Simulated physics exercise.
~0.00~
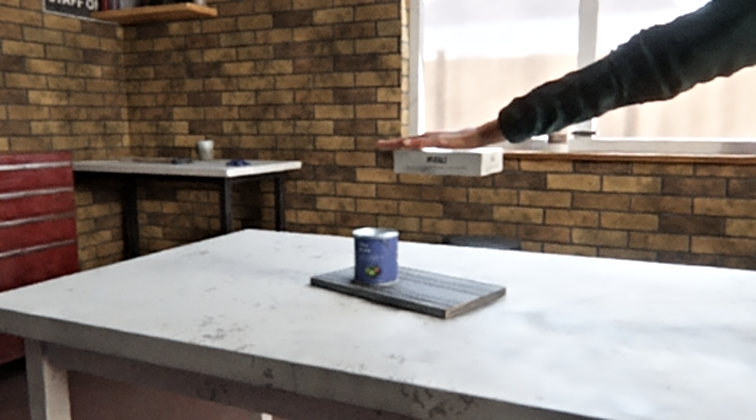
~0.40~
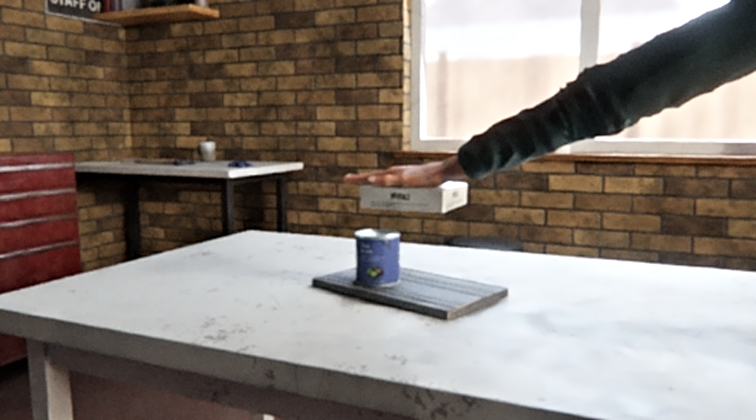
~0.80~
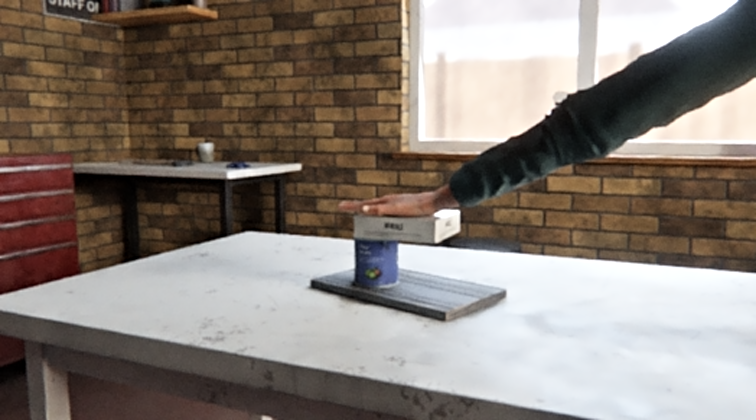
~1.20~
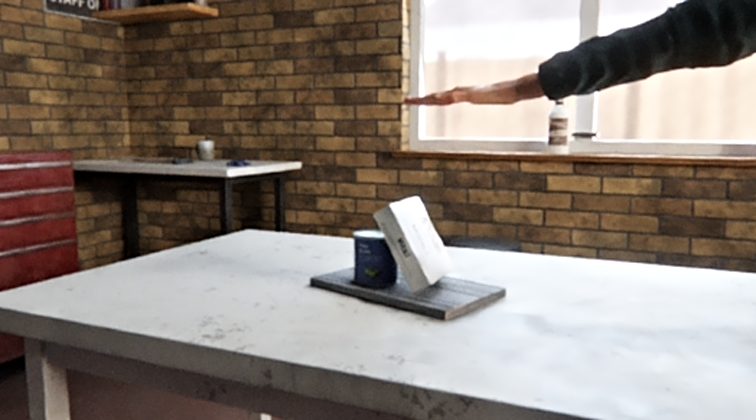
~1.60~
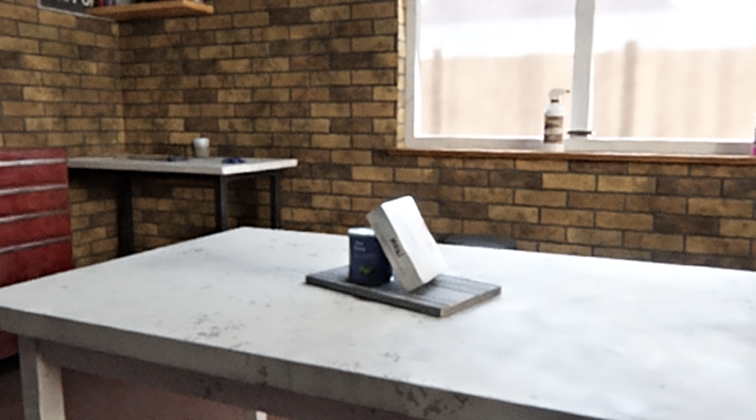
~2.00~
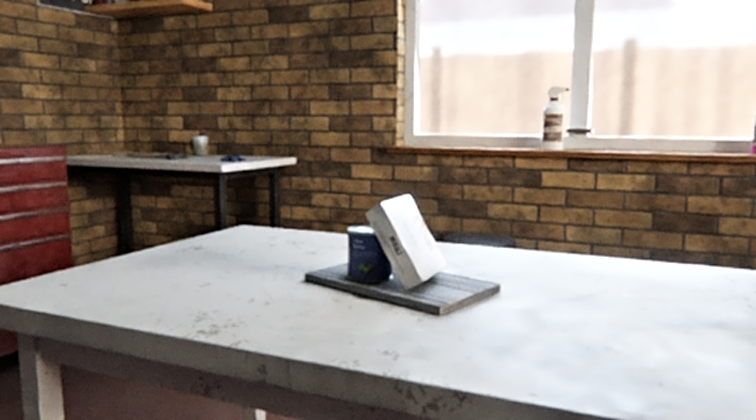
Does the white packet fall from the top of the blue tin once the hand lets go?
Yes, it loses its balance and tips off the top, ending up slanted against the side of the tin.
